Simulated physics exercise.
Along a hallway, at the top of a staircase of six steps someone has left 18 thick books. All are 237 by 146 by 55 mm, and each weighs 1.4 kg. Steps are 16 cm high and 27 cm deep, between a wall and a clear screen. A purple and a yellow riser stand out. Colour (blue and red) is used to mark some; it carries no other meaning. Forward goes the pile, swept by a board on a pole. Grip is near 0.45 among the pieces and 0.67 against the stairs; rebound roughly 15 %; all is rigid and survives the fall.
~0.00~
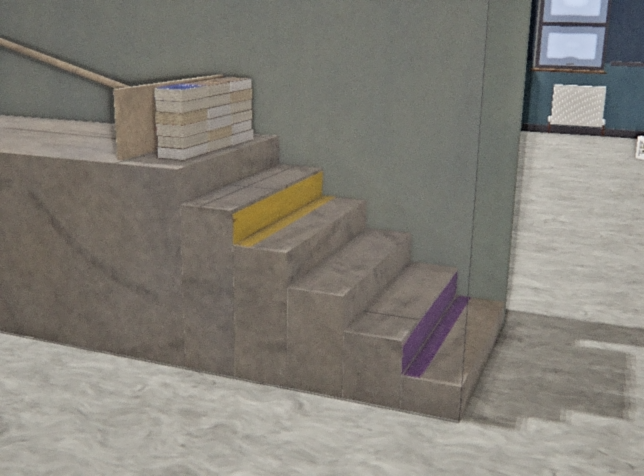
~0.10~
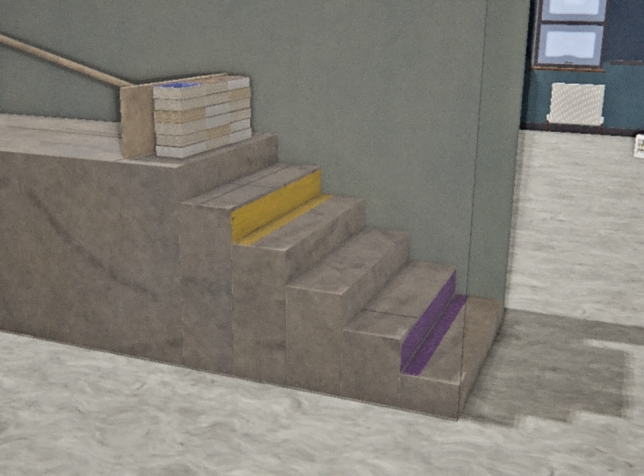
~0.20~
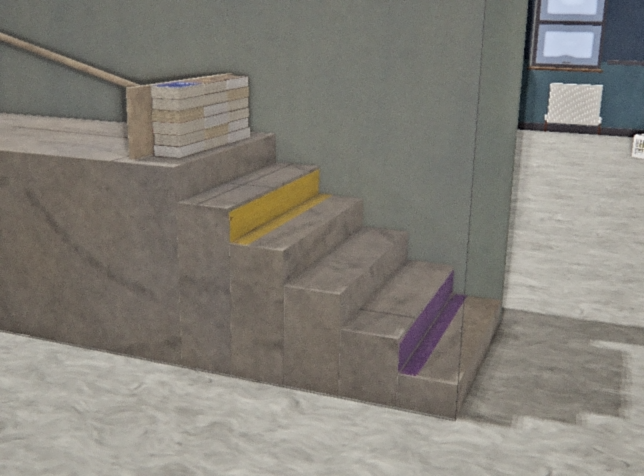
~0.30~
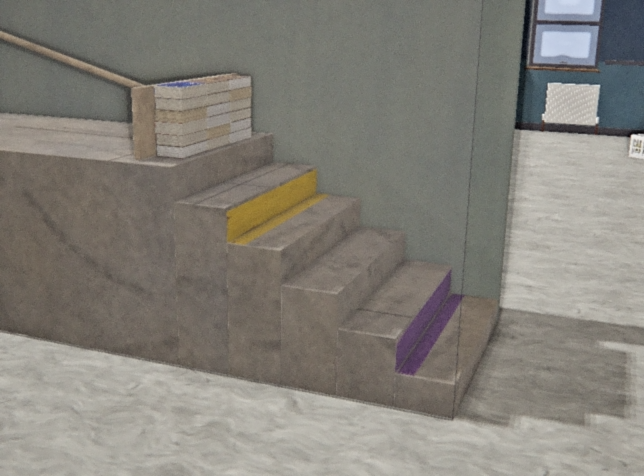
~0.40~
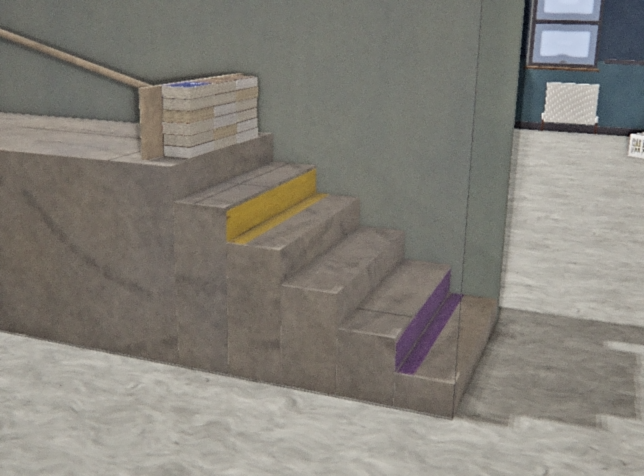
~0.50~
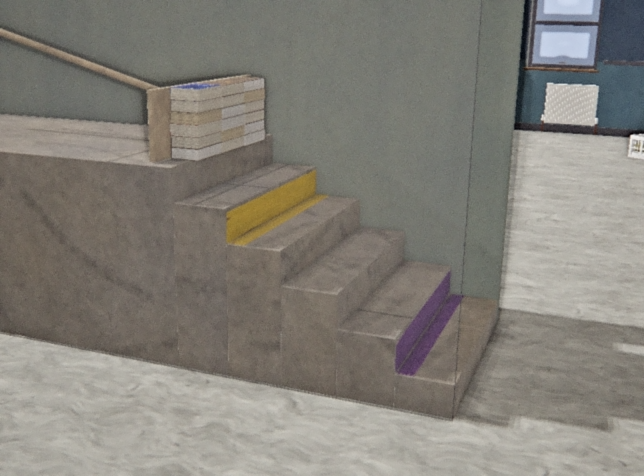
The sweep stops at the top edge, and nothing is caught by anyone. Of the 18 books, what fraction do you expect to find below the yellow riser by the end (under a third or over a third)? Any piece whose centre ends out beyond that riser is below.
More than a third of them, I would say.
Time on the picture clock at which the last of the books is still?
About 3.0 s.
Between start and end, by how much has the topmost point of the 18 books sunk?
It sits roughly 35 centimetres lower.
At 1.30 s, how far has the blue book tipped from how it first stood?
I'd put it at roughly 160 degrees away from its starting angle.
By 0.78 s, none of the 18 books below the yellow riser, 18 disturbed; blue book tilted 15°, 18 mm lower; red book tilted 15°, 19 mm lower.
By 1.30 s, 9 of the 18 books below the yellow riser; blue book upside down; red book on its side.
When it is over (3.3 s), 11 of the 18 books below the yellow riser; blue book upside down; red book on its side. That is 61 per cent. In pixels of the last frame, middles, blue book near (341, 266), red book near (268, 211).
